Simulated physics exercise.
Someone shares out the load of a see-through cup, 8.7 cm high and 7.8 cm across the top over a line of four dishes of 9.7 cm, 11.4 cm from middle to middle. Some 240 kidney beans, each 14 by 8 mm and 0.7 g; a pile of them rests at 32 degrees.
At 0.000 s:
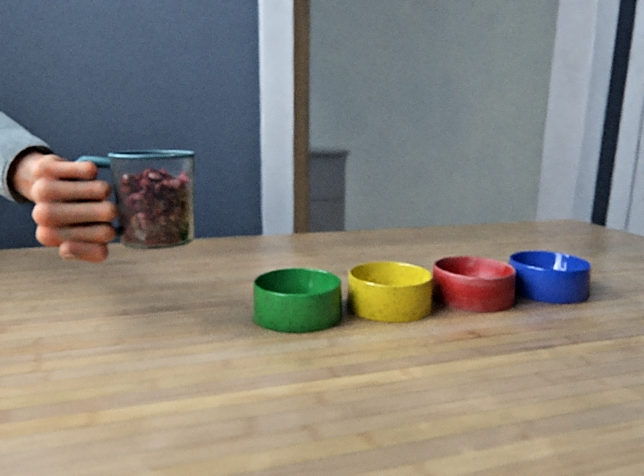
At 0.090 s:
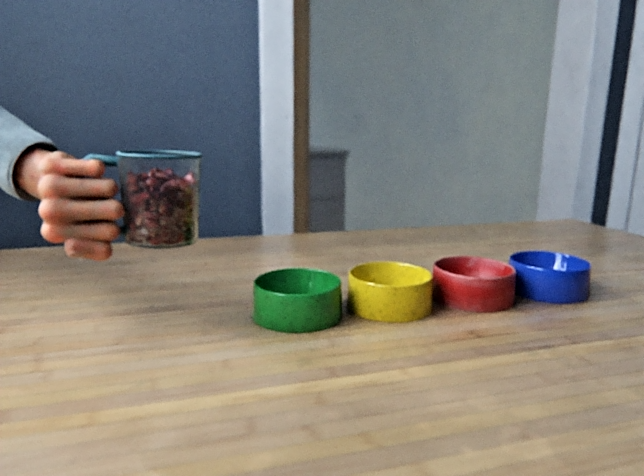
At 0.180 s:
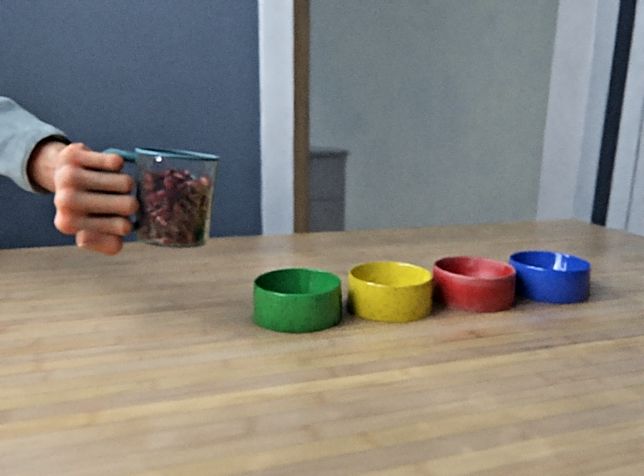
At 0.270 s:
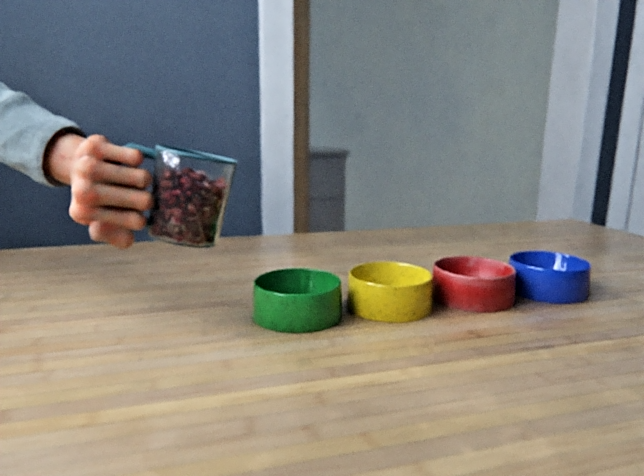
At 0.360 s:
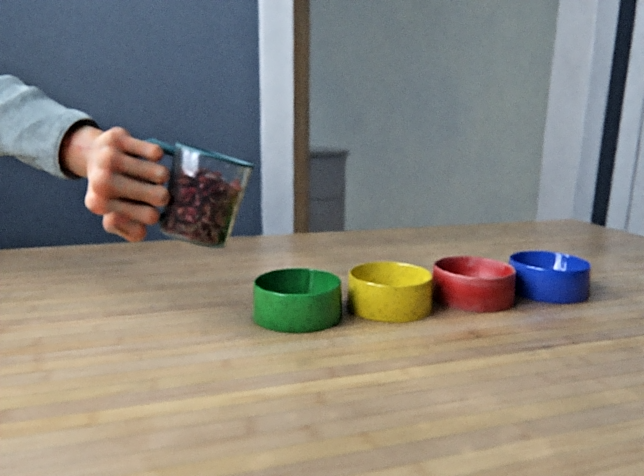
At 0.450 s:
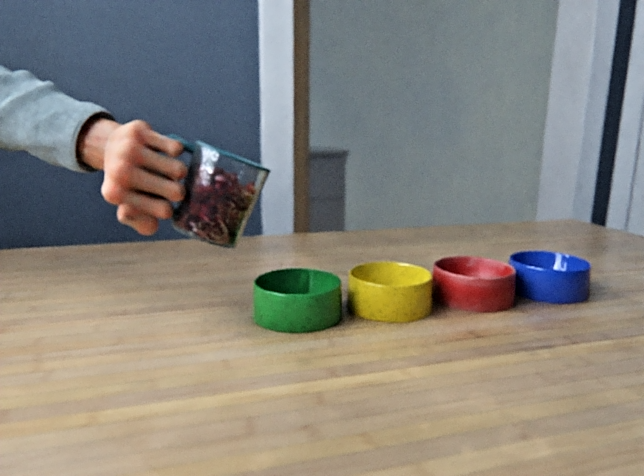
The video shows a hand holding a see-through cup of dark red pieces above a wooden table, moving it a short way right while tilting it rightward near a row of green, yellow, red and blue dishes.
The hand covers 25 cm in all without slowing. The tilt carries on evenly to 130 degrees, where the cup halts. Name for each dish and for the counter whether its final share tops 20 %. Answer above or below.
Red: Below, blue: Below, green: Below, yellow: Above, counter: Above.
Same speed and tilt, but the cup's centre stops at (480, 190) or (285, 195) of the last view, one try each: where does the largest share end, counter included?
Most goes to: Red, then green.
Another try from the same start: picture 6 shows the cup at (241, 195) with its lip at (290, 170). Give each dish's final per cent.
Red 0, blue 0, green 0, yellow 60.
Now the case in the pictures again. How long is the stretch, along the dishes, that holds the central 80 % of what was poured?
Roughly 11 cm.
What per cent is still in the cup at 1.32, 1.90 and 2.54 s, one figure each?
About 100, 75, 0.
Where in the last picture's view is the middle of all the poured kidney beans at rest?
Around (412, 296).
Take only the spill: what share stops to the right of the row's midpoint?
Some 50 per cent.
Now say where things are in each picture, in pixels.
In the first frame, cup at (156, 198), tilt 0 degrees, lip at (193, 154), moved 0.0 cm; middle of the pieces at (152, 210); green dish at (298, 281); yellow dish at (390, 274); red dish at (474, 267); blue dish at (549, 261).
In the second frame, cup at (161, 198), tilt 2 degrees, lip at (201, 155), moved 0.5 cm; middle of the pieces at (157, 210).
In the third frame, cup at (176, 197), tilt 7 degrees, lip at (218, 159), moved 1.9 cm; middle of the pieces at (170, 209).
In the fourth frame, cup at (190, 197), tilt 12 degrees, lip at (236, 162), moved 3.4 cm; middle of the pieces at (184, 208).
In the fifth frame, cup at (205, 196), tilt 17 degrees, lip at (252, 166), moved 4.8 cm; middle of the pieces at (197, 206).
In the sixth frame, cup at (219, 196), tilt 22 degrees, lip at (269, 171), moved 6.3 cm; middle of the pieces at (211, 205); green dish at (298, 281); yellow dish at (390, 274); red dish at (474, 267); blue dish at (549, 261). Its pace works out near 55 degrees a second; the hand travels 16 cm a second.
After 1.32 s, tilt 72 degrees; cup holds 100 %.
After 1.90 s, tilt 105 degrees; cup holds 75 %, red 5 %, yellow 10 %.
Then, at 2.54 s, tilt 130 degrees; cup holds 0 %, red 5 %, yellow 55 %.
In the end, at 3.3 s, red 5 %, blue 0 %, green 0 %, yellow 55 %, counter 40 %.
